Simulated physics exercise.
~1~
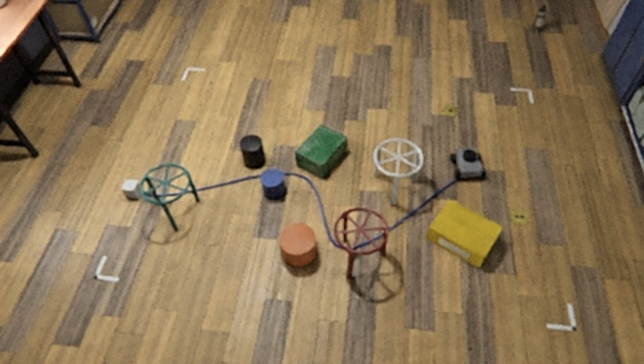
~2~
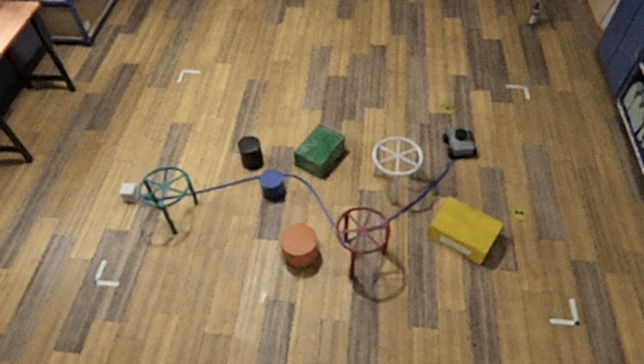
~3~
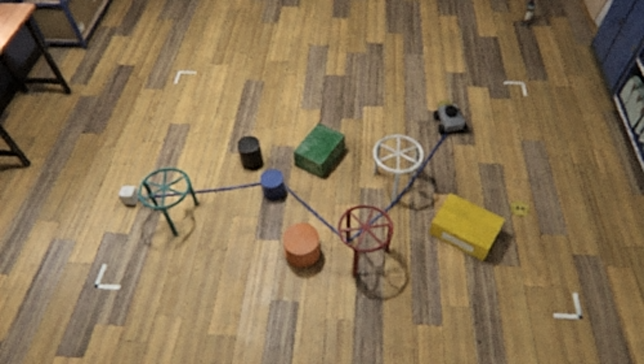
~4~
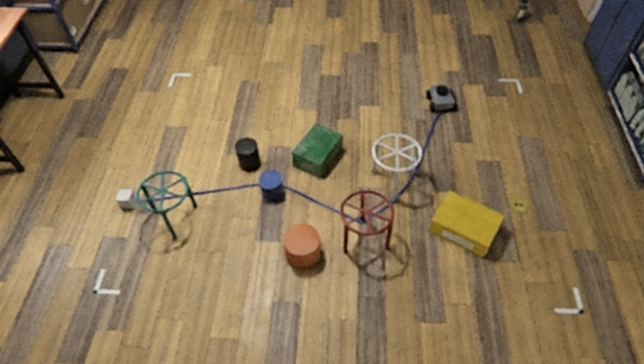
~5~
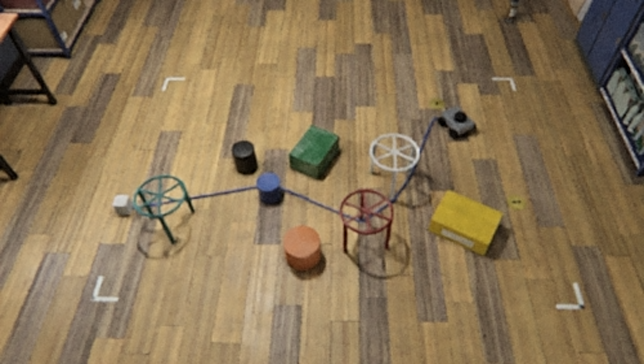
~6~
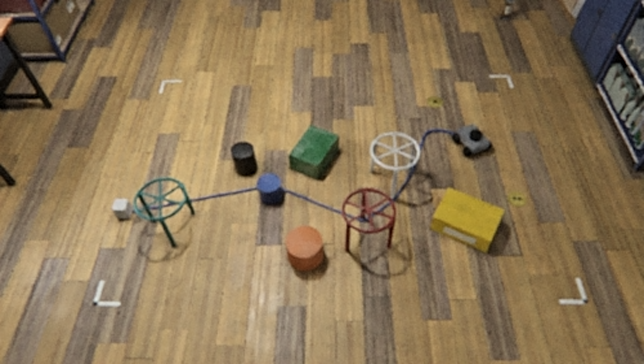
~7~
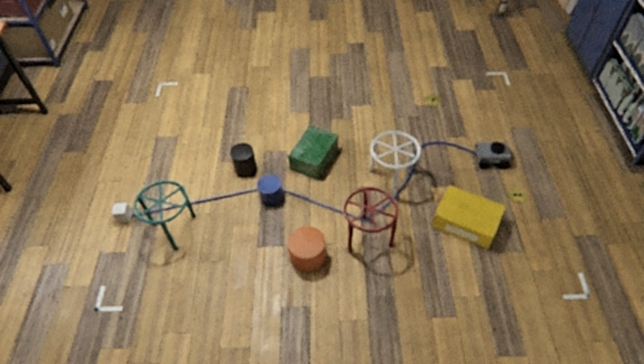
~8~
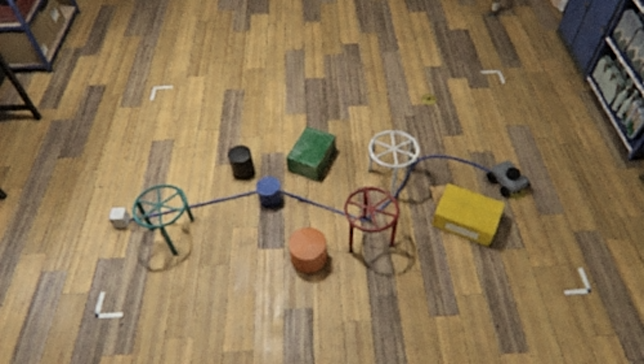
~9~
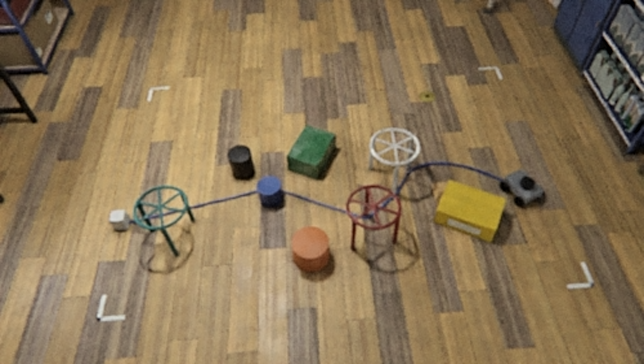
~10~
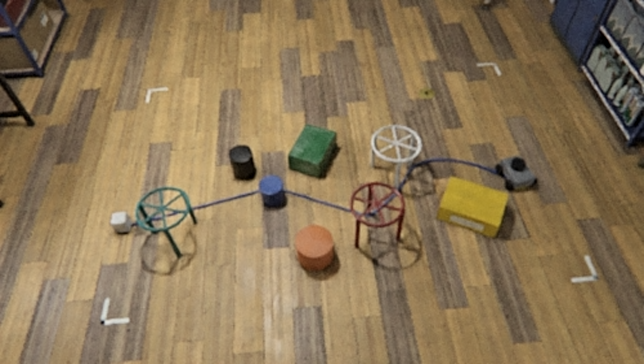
A small dark cart trailing a blue lead drove up past the white stool, nudging the red stool slightly as the lead tightened, then turned down and right, stopping beyond the yellow carton with the lead still running between the stools.
